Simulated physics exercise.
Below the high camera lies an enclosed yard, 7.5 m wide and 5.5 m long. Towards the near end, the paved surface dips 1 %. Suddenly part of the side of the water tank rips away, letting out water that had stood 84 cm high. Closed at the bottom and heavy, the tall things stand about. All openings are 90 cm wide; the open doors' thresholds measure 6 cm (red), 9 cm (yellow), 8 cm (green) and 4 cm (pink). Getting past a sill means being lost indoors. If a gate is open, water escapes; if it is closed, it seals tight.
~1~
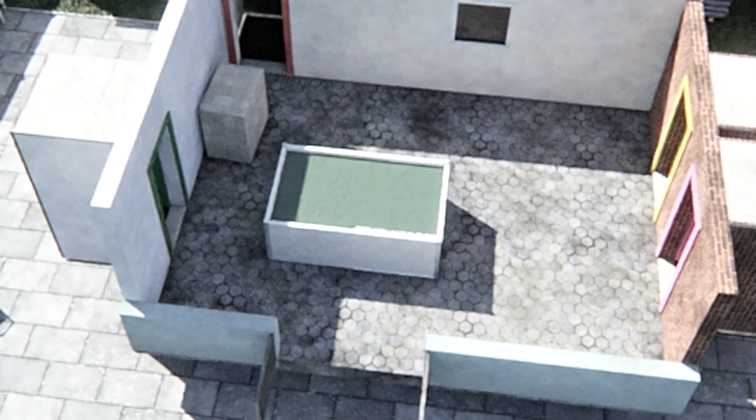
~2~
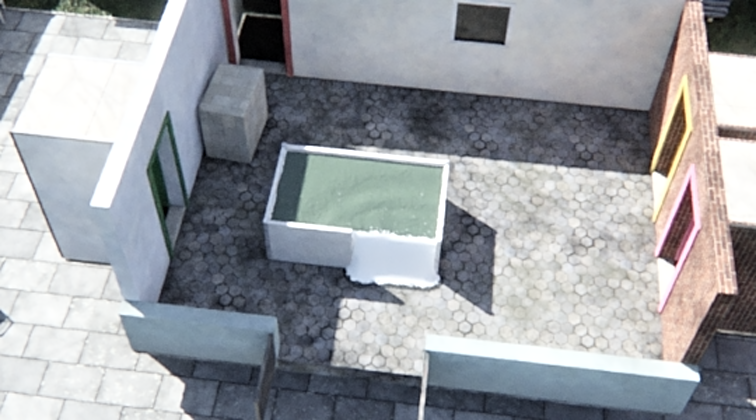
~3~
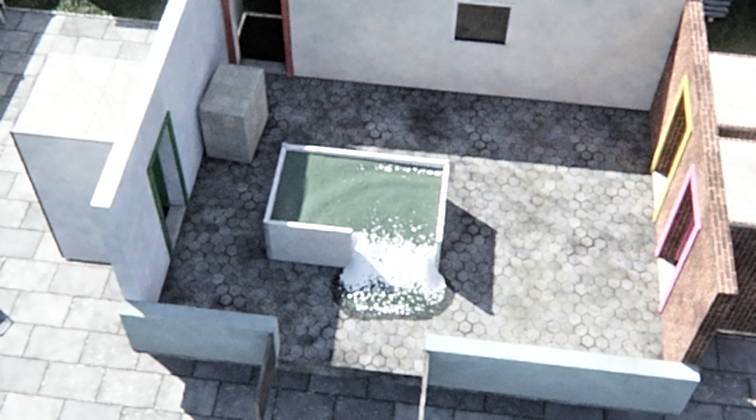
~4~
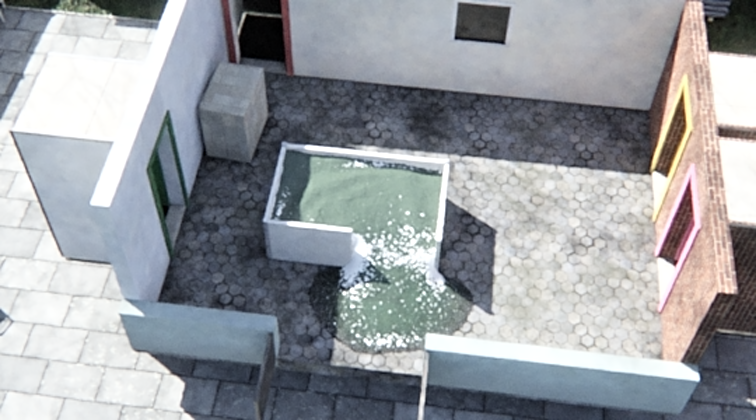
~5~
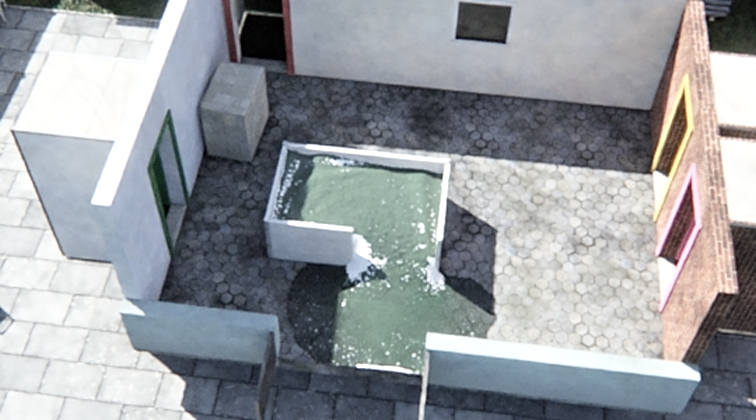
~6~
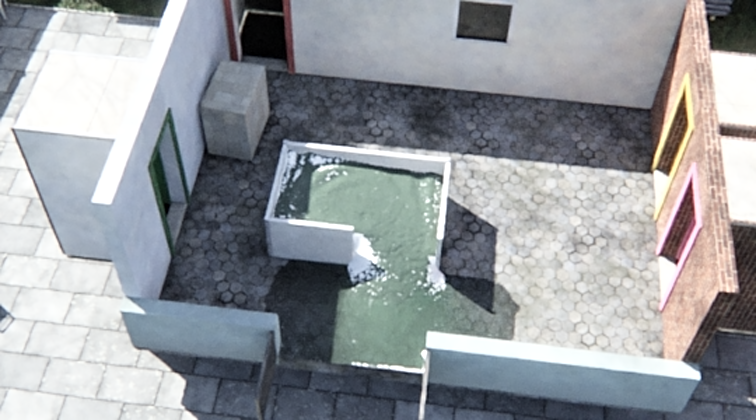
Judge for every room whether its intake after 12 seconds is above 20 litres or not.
The red door will undershoot the limit, the yellow door will undershoot the limit, the green door will undershoot the limit, the pink door will overshoot the limit.
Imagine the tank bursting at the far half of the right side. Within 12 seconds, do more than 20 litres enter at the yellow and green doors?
Against that limit the yellow door gives a greater amount and the green door gives a lower amount.
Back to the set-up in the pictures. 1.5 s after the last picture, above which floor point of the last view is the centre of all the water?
(404, 264).
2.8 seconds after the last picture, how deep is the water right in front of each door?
Depths in cm: Red 0, yellow 4, green 2, pink 10.
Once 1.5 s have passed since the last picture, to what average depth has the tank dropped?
I'd put the average depth near 36 cm.
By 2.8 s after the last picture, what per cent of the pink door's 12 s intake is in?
Fraction in by then: Around 35 per cent.
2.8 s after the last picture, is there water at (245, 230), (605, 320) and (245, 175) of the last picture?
The first point is not yet hit, the second is awash and the third is not yet hit.
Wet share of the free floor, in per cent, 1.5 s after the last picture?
Around 20 per cent.
Then, 0.7 s after the last picture water covers 15 % of the floor and is deepest (44 cm) near (432, 359); red door not reached, yellow door not reached, green door not reached, pink door not reached.
Then, 1.5 s after the last picture water covers 20 % of the floor and is deepest (36 cm) near (659, 386); red door not reached, yellow door not reached, green door not reached, pink door not reached.
Then, 2.8 s after the last picture water covers 30 % of the floor and is deepest (24 cm) near (646, 385); red door not reached, yellow door 4 cm at the sill, 0 L in, green door 2 cm at the sill, 0 L in, pink door 10 cm at the sill, 19 L in.
Then, 6.3 s after the last picture water covers 55 % of the floor and is deepest (12 cm) near (621, 382); red door not reached, yellow door 3 cm at the sill, 0 L in, green door 1 cm at the sill, 0 L in, pink door 6 cm at the sill, 49 L in.
Then, 11.3 s after the last picture water covers 80 % of the floor and is deepest (6 cm) near (260, 148); red door not reached, yellow door 4 cm at the sill, 0 L in, green door 1 cm at the sill, 0 L in, pink door 3 cm at the sill, 54 L in.
